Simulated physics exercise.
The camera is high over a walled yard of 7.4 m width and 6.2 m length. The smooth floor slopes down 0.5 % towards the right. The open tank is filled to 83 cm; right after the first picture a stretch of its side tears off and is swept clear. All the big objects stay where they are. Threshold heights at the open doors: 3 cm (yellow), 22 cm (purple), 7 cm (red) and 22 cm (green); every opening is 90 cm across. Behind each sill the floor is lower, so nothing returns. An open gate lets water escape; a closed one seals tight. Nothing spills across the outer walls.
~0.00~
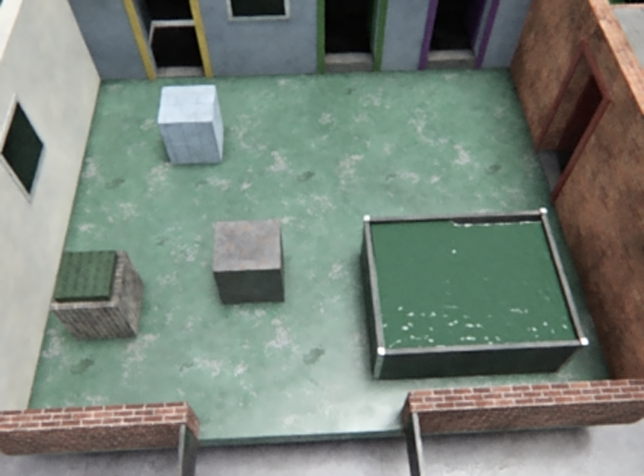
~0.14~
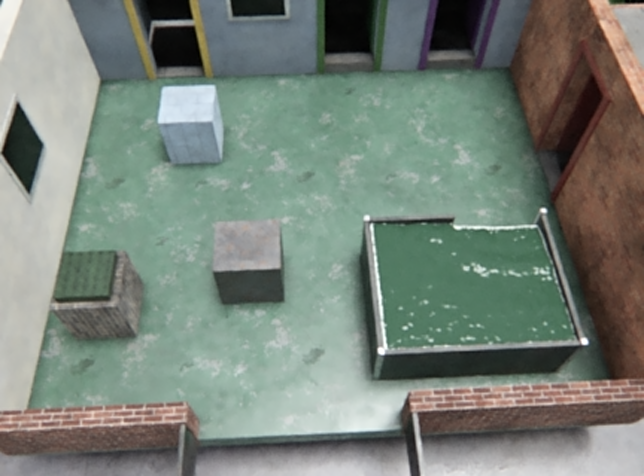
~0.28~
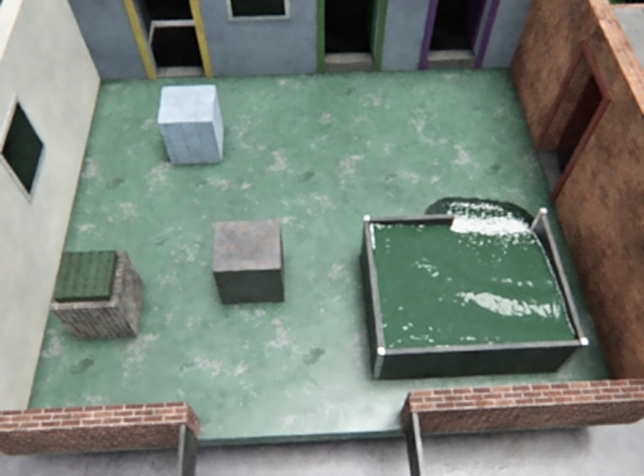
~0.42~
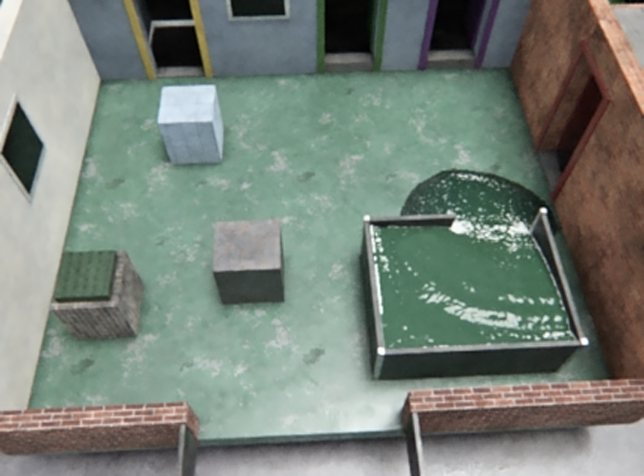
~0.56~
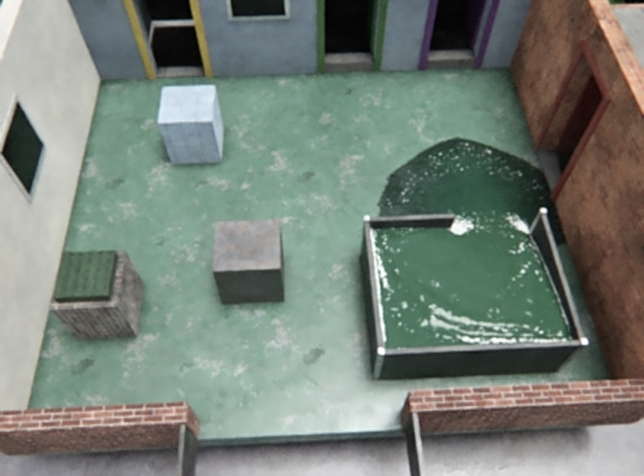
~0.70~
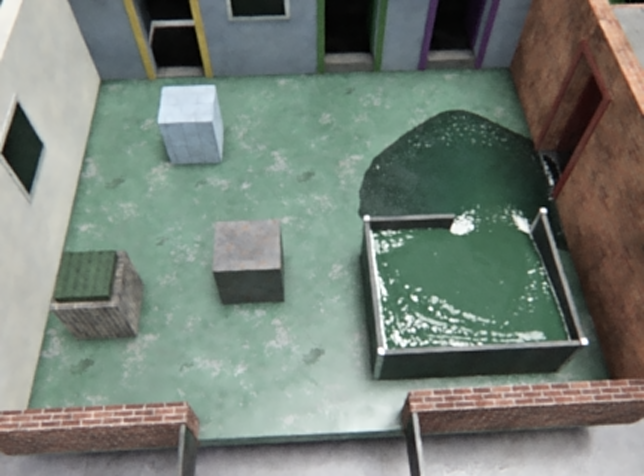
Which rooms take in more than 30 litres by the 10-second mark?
Within that time: At the yellow door it goes over the limit; at the purple door it exceeds the limit; at the red door it exceeds the limit; at the green door it keeps below the limit.
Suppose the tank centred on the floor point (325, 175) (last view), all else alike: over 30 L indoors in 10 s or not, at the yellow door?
Against that limit: Yellow over.
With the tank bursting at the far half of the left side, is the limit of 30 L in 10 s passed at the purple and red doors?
Against that limit: Purple not over, red under.
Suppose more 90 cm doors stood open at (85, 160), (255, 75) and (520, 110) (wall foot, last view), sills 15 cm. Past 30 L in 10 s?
In that order: Under, not over, above.
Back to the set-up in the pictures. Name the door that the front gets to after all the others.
It is the yellow one.
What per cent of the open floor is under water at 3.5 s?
About 45 per cent.
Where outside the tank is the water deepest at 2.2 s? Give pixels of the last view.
Around (512, 74).
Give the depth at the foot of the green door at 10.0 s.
Roughly 6.5 cm deep.
After 1.4 s water covers 30 % of the floor and is deepest (52 cm) near (510, 67); yellow door not reached, purple door 32 cm at the sill, 3 L in, red door 18 cm at the sill, 33 L in, green door 5 cm at the sill, 0 L in.
After 2.2 s water covers 35 % of the floor and is deepest (52 cm) near (512, 74); yellow door not reached, purple door 39 cm at the sill, 41 L in, red door 17 cm at the sill, 118 L in, green door 22 cm at the sill, 0 L in.
After 3.5 s water covers 45 % of the floor and is deepest (32 cm) near (514, 81); yellow door 5 cm at the sill, 0 L in, purple door 28 cm at the sill, 99 L in, red door 13 cm at the sill, 184 L in, green door 18 cm at the sill, 1 L in.
After 6.0 s water covers 75 % of the floor and is deepest (20 cm) near (126, 108); yellow door 9 cm at the sill, 10 L in, purple door 16 cm at the sill, 109 L in, red door 11 cm at the sill, 232 L in, green door 11 cm at the sill, 2 L in.
After 10.0 s water covers 95 % of the floor and is deepest (13 cm) near (77, 241); yellow door 10 cm at the sill, 120 L in, purple door 9 cm at the sill, 109 L in, red door 9 cm at the sill, 270 L in, green door 6 cm at the sill, 2 L in.
